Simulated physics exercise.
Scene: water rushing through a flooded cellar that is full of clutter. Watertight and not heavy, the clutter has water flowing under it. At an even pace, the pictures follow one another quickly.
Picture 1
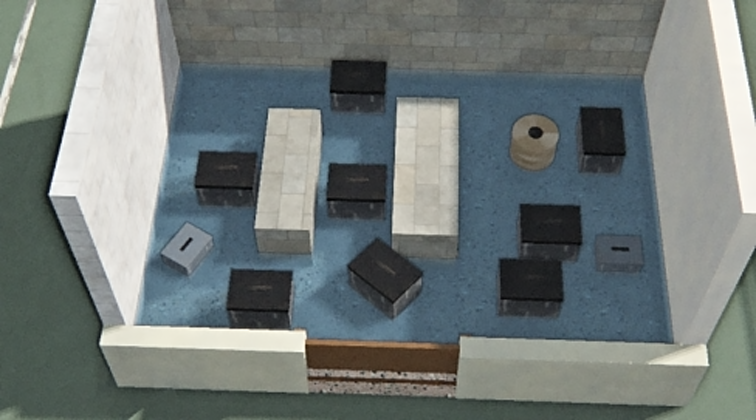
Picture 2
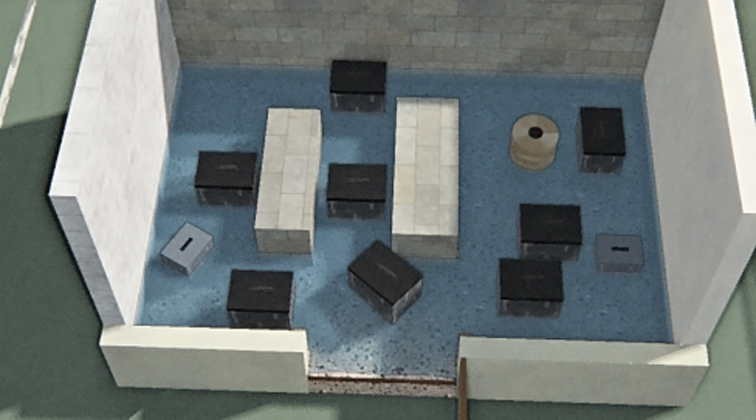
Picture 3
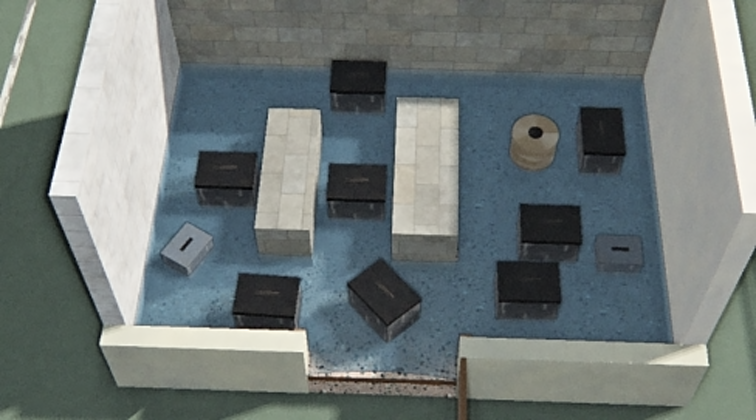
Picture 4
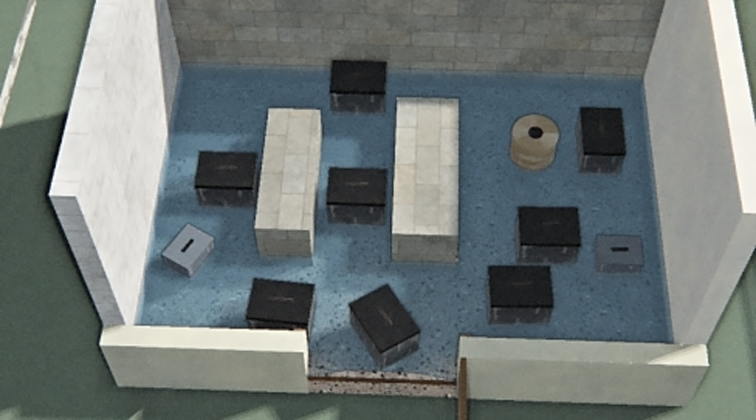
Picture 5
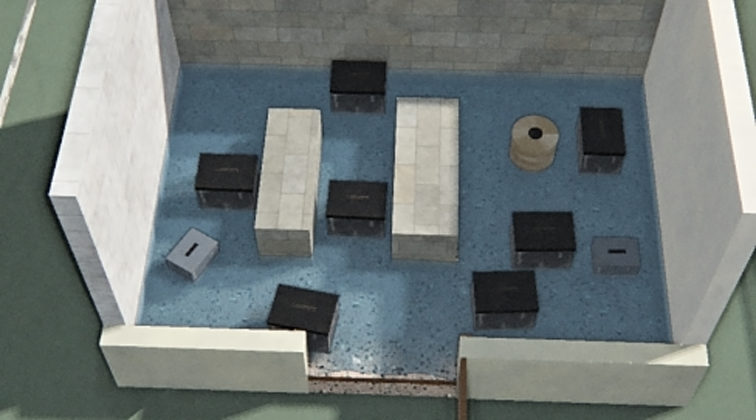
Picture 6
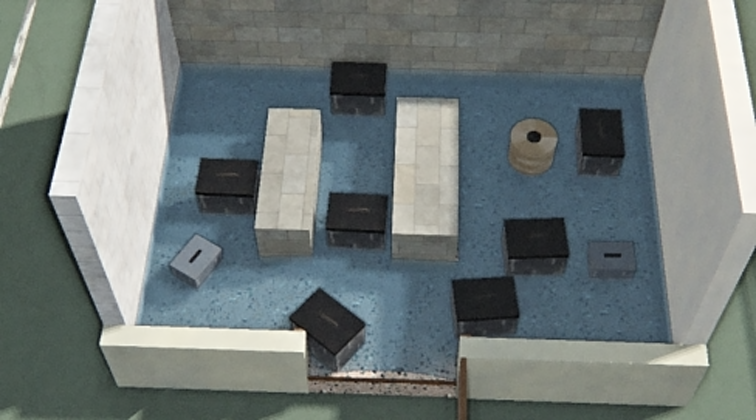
In the video, a brown gate opens at the front of a flooded, walled room, and the dark chest nearest the gap drifts forward and disappears from view, while chests on either side float gradually inward and toward the front.
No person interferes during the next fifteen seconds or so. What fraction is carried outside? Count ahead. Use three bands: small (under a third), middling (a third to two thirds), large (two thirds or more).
Large.
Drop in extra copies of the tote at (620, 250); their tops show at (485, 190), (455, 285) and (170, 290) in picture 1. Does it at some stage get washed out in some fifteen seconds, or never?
Outcome for each, listed in order: Leaves, leaves, leaves.
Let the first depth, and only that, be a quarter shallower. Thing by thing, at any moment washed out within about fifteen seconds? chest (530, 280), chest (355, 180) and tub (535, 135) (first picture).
In turn: Swept away, swept away, remains.
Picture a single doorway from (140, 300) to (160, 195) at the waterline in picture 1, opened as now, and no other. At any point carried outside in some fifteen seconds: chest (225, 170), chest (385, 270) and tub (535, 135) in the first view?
One by one: Exits; exits; held indoors.
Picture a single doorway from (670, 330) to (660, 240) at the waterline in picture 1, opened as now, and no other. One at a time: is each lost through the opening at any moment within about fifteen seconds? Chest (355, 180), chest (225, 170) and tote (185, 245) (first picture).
Answer, item by item: Not lost, not lost, not lost.
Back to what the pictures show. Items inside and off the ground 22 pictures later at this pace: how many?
The answer is 5.
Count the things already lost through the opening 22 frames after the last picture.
6.
A moment on, 2 of 11 are out; 9 afloat.
Next, 5 of 11 are out; 6 afloat.
Later, 6 of 11 are out; 5 afloat.
In the end, 9 of 11 are out; 2 afloat.
